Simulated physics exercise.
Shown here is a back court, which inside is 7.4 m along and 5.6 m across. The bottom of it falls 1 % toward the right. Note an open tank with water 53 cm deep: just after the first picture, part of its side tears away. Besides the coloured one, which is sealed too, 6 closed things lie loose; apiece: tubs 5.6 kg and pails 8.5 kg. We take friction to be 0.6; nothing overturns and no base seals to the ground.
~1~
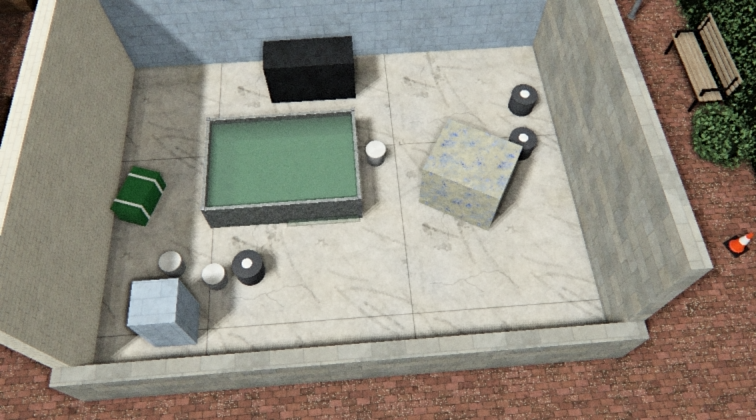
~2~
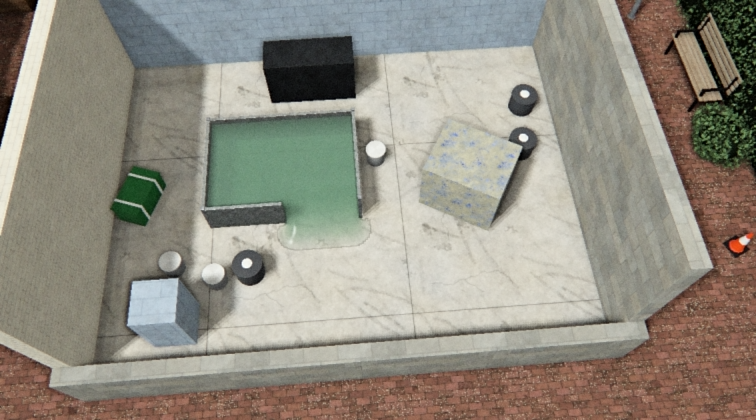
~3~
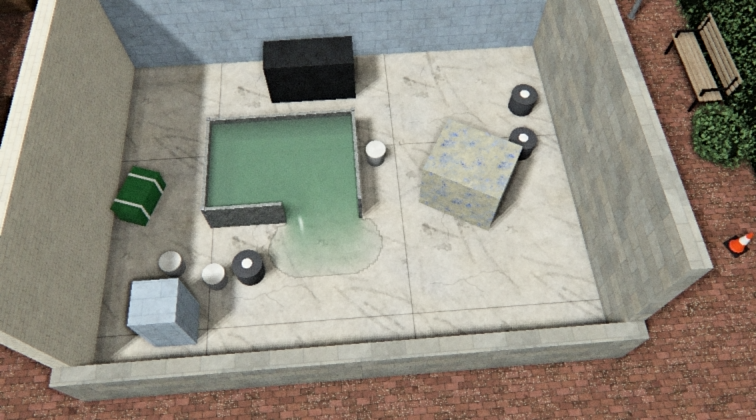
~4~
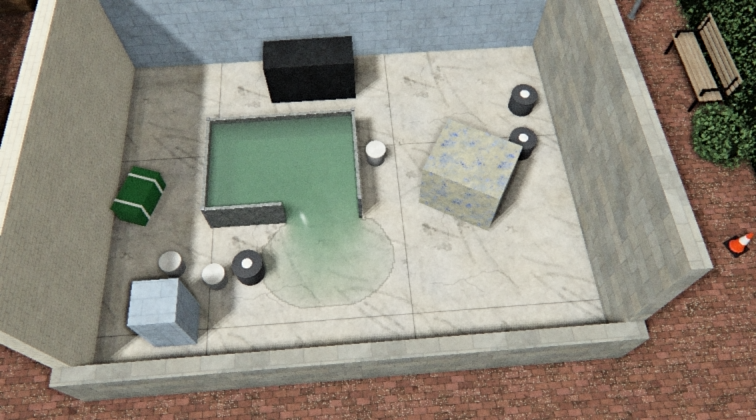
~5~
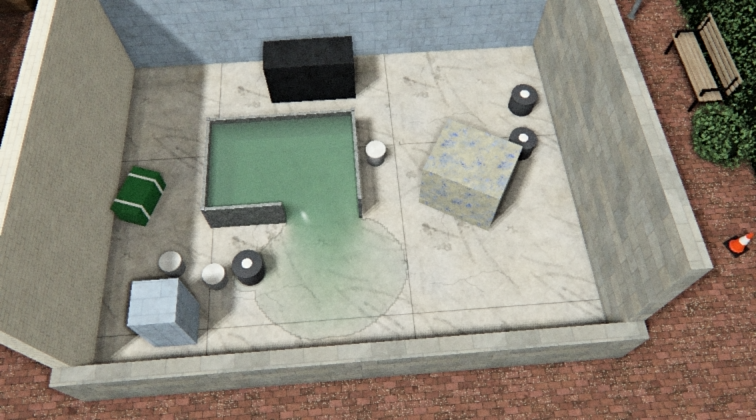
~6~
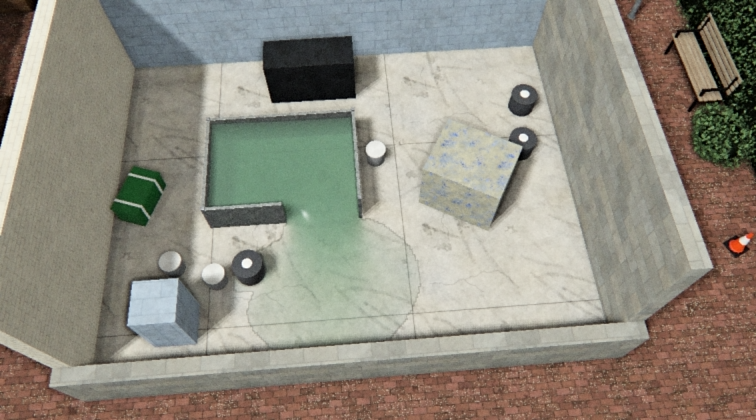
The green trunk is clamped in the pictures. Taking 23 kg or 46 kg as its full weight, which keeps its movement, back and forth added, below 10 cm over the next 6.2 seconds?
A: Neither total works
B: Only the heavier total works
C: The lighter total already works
The lighter total already works.
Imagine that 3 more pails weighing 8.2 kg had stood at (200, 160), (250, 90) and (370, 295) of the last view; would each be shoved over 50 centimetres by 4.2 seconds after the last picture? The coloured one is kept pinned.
In that order: Not as far, then not as far, then farther.
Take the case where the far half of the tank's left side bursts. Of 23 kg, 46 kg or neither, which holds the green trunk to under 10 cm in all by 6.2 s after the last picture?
Under that change, both options fail.
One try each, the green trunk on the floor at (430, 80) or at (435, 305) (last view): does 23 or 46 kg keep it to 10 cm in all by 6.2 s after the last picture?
One by one: Lighter mass suffices; no mass suffices.
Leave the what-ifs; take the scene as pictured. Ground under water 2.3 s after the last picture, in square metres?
I'd put it close to 17 m2.
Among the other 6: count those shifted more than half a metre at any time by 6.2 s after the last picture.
The total is 3.
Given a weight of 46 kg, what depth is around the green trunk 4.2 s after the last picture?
About 3 cm.
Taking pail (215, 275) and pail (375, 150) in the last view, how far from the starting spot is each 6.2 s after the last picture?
Net distance: First 20 cm, second 0 cm.
Then, 0.6 s after the last picture the green trunk would be 0 cm from its start with 23 kg and 0 cm from its start with 46 kg; 0 cm of water round it then.
Then, 2.3 s after the last picture the green trunk would be 0 cm from its start with 23 kg and 0 cm from its start with 46 kg; 0 cm of water round it then.
Then, 4.2 s after the last picture the green trunk would be 0 cm from its start with 23 kg and 0 cm from its start with 46 kg; 3 cm of water round it then.
Then, 6.2 s after the last picture the green trunk would be 0 cm from its start with 23 kg and 0 cm from its start with 46 kg; 3 cm of water round it then.
